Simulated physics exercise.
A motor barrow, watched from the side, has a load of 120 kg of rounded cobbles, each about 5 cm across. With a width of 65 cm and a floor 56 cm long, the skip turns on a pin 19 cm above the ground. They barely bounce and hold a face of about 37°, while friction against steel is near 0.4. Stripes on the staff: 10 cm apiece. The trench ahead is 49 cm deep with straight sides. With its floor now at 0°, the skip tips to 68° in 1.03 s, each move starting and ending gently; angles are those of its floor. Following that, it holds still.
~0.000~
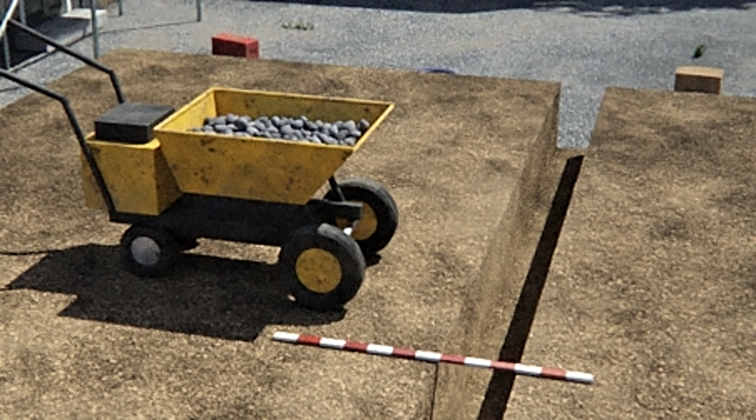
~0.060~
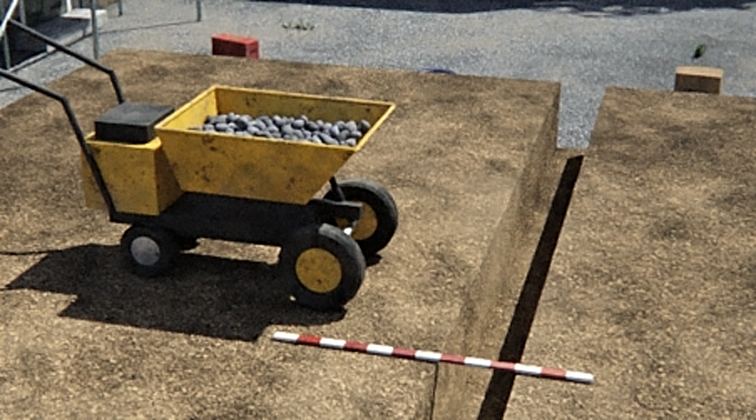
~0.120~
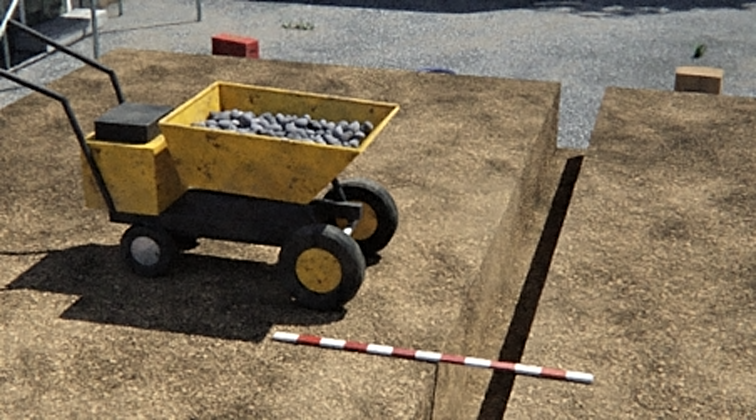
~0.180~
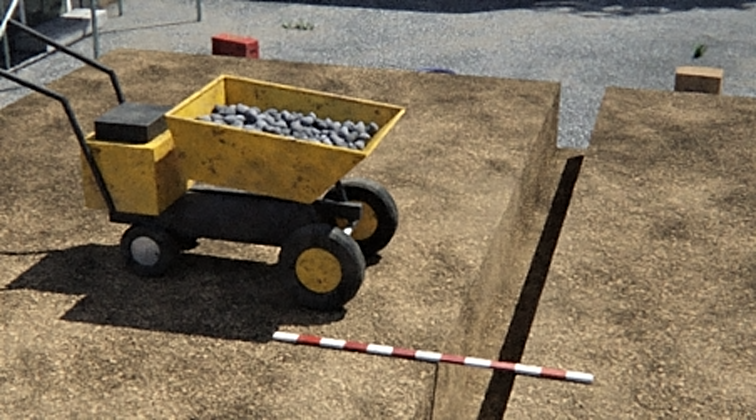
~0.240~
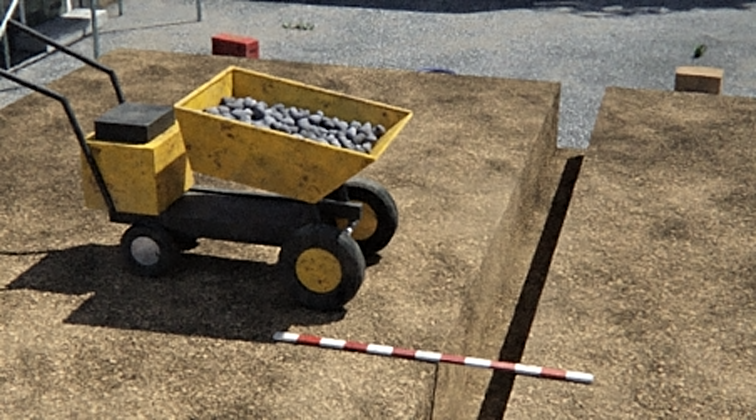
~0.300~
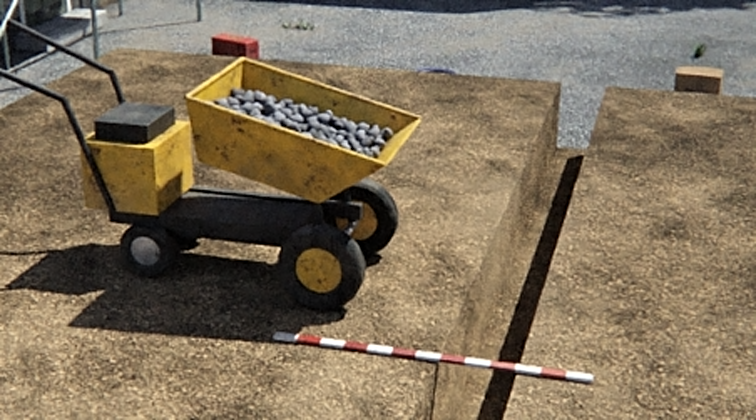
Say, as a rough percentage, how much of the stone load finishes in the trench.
Roughly 82 out of 100.
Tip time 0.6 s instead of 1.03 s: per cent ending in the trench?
60 %.
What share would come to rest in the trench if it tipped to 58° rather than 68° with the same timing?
Roughly 65 percent.
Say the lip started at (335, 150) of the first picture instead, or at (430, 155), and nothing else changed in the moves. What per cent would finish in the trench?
First place roughly 95%, second roughly 15%.
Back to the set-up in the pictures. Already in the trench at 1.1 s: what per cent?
About 30 per cent by then.
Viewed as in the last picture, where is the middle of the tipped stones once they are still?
The resting stones are centred at roughly (511, 377).
After 0.8 s the floor is at 57°; 100 % in the skip; the foremost stones are at (444, 220).
After 1.1 s the floor is at 68°; 68 % in the skip, 31 % in the trench, 1 % past the trench; the foremost stones are at (542, 313).
After 1.5 s the floor is at 68°; 26 % in the skip, 56 % in the trench, 18 % past the trench; the foremost stones are at (681, 329).
After 3.4 s the floor is at 68°; 0 % in the skip, 82 % in the trench, 18 % past the trench; the foremost stones are past the picture's edge.
